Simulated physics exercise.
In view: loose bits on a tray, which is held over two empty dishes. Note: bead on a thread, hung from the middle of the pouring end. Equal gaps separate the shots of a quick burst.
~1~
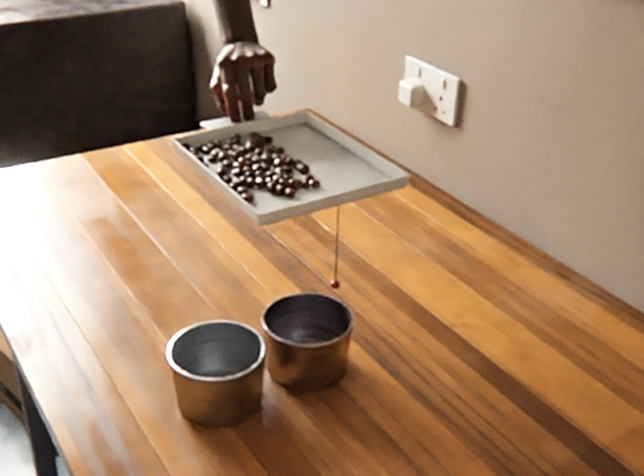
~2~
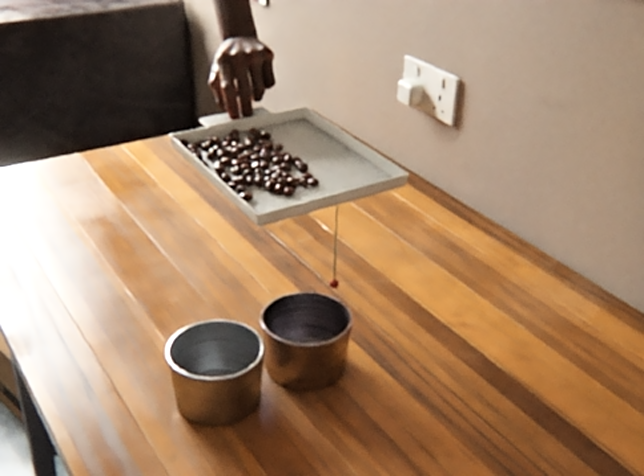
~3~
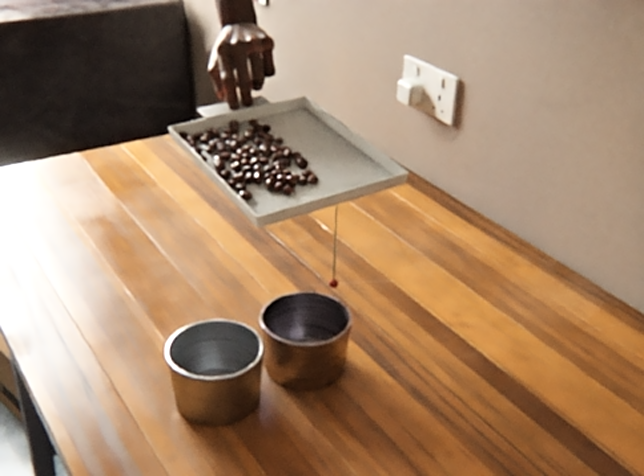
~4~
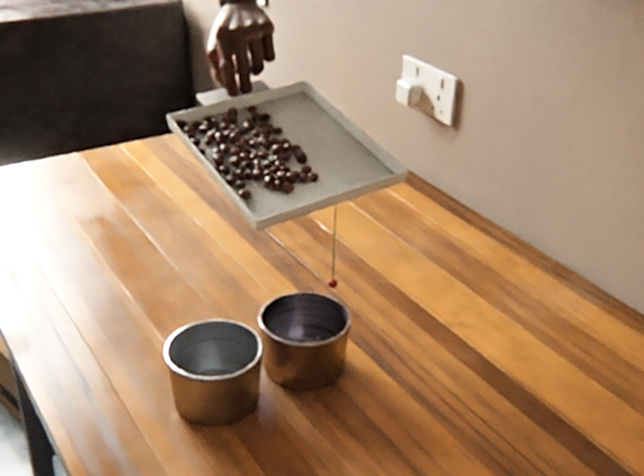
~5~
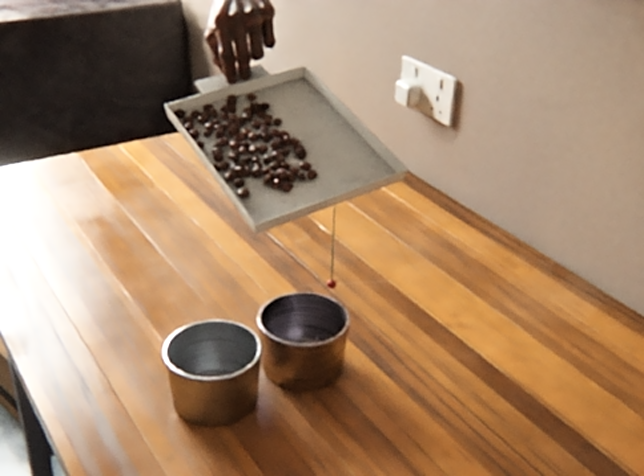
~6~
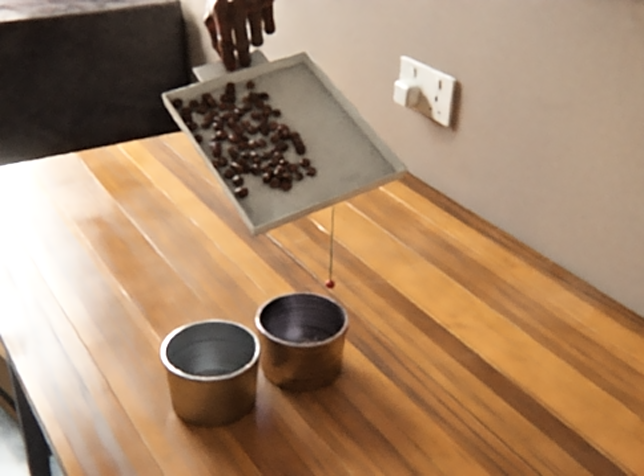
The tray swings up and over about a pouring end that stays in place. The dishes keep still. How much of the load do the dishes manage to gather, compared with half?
So the dishes mostly succeed at catching it, really.
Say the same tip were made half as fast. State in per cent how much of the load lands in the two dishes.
Close to 70 per cent.
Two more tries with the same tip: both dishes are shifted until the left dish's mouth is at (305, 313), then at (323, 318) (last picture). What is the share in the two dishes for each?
40 per cent the first time, 30 per cent the second time.
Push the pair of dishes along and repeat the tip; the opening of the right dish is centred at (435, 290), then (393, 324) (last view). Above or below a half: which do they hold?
Earlier try a minority share, later try a minority share.
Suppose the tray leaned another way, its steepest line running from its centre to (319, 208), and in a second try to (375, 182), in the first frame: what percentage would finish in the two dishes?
60 %, give or take, and then 0 %.
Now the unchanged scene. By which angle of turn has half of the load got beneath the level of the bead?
Around 90° of tilt.
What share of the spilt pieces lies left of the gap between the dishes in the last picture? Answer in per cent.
I make it about 40 percent or so.
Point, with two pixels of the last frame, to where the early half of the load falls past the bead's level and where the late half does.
Near (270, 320) and later near (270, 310).
Soon, tray tipped steeply; most on the tray; a stray few outside both; a small part in the air.
A while on, tray tipped past a quarter turn; a small part on the tray; a small part in the left dish; about a third in the right dish; about a quarter outside both; a small part in the air.
Towards the end, tray tipped past a quarter turn; a small part in the left dish; about half in the right dish; about a third outside both.
Finally, tray tipped past a quarter turn; a small part in the left dish; about half in the right dish; about a third outside both.
